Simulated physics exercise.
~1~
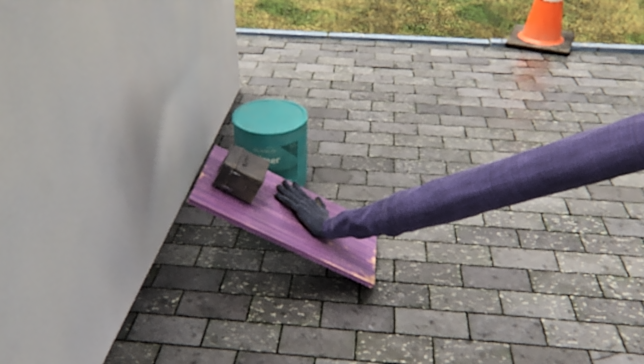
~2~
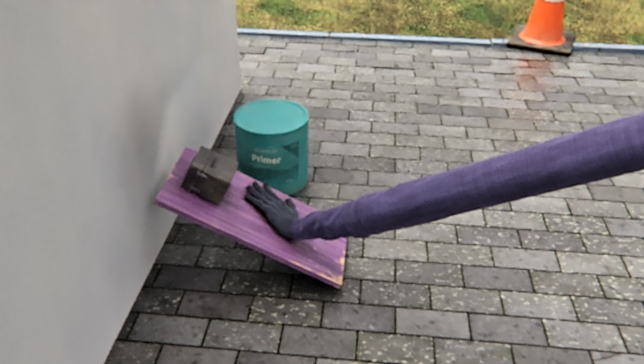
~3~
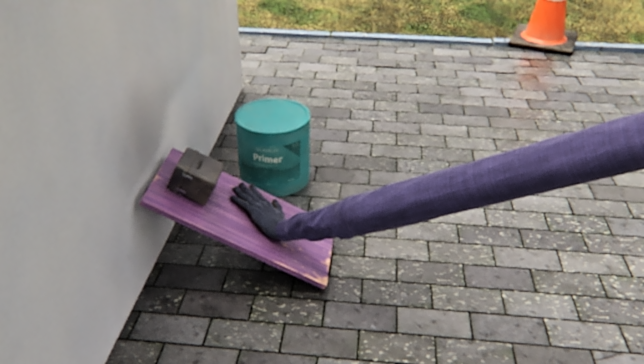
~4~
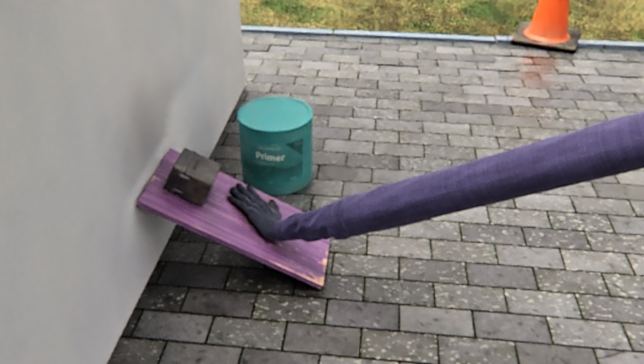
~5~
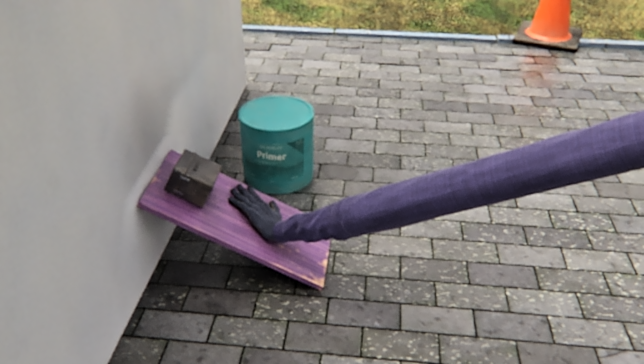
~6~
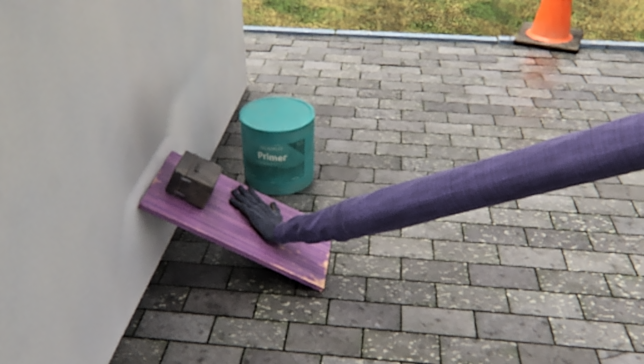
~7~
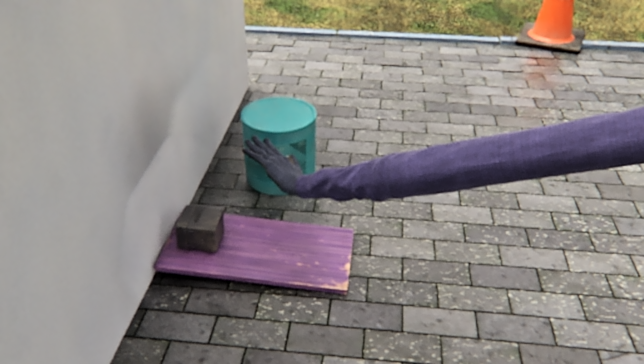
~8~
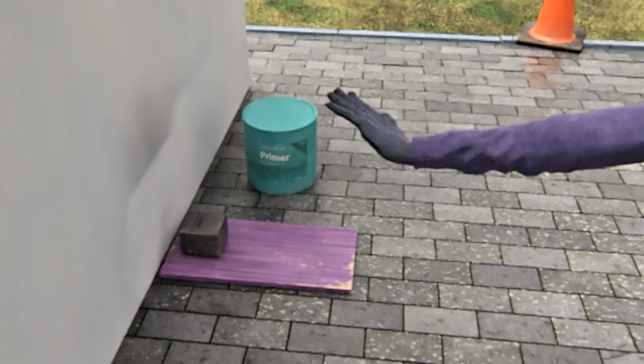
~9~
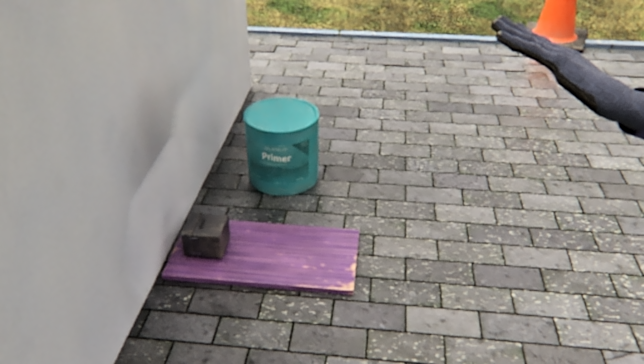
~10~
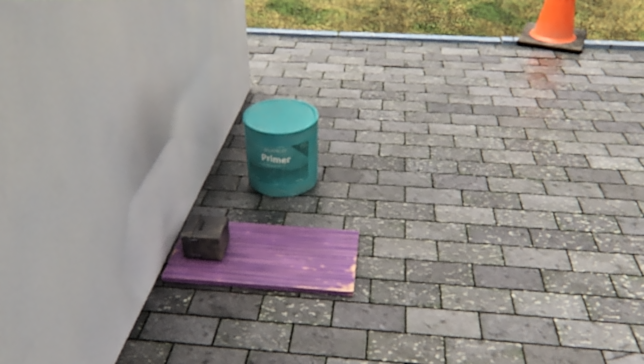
A purple-sleeved arm with a dark glove reaches in from the right over grey paving, seen from above by a slightly swaying camera. Its hand holds a purple board tilted beside a pale wall on the left, with a dark block resting on the board, a turquoise pail just behind and an orange cone near the grass. The hand shifts the board left against the wall and holds it still. Then it lets go, and the board slips down flat onto the paving, still carrying the block. The arm withdraws to the right, leaving board, block and pail at rest.
